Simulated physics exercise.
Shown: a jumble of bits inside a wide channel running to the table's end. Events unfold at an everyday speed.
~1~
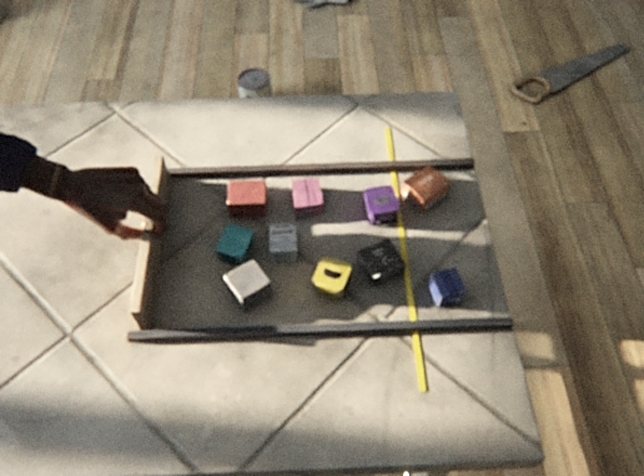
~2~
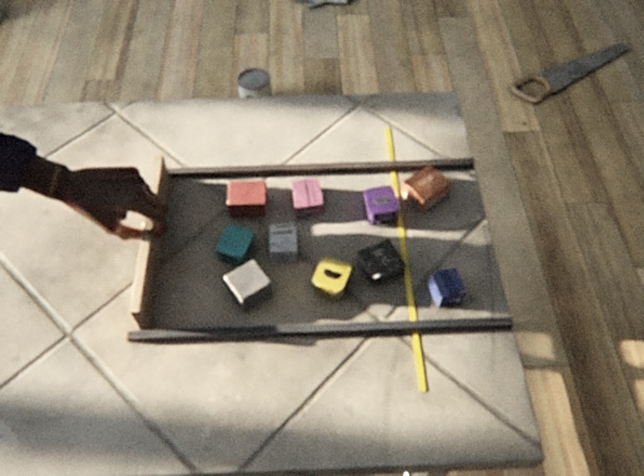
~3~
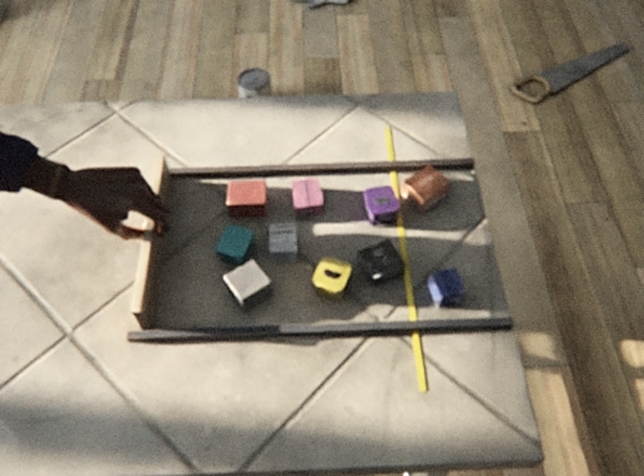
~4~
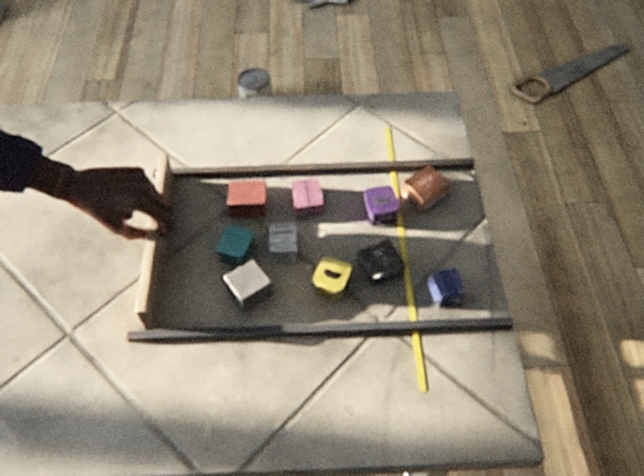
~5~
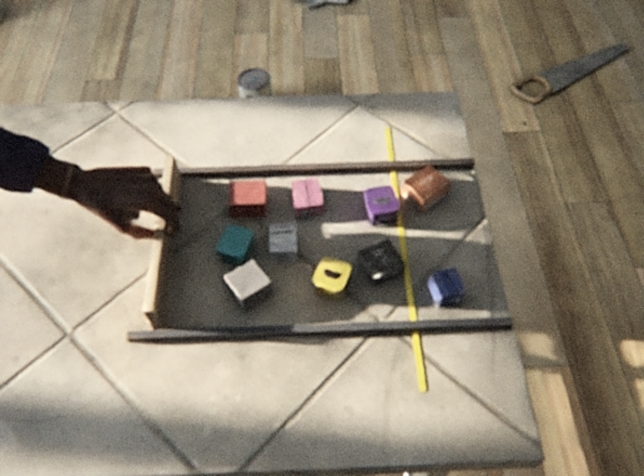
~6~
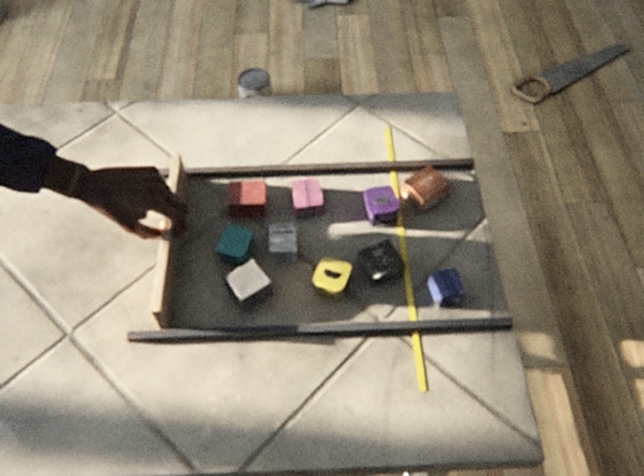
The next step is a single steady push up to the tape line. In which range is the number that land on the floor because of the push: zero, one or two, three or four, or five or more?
I reckon the number that spills over the end lands at zero.
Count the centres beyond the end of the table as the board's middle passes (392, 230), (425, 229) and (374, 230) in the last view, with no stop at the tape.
0; 3; 0.
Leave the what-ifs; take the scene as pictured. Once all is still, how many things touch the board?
Looks like 3 of them, all told.
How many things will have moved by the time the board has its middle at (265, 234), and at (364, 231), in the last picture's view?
First 5, after that 9.
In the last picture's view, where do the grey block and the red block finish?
Grey block at about (428, 288), red block at about (416, 193).
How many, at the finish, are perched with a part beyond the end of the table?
The total here is 3.
Soon after, none off yet; blue box at rest near (447, 287); orange box at rest near (426, 188); purple case at rest near (381, 206).
At rest, the number that fall off is zero.
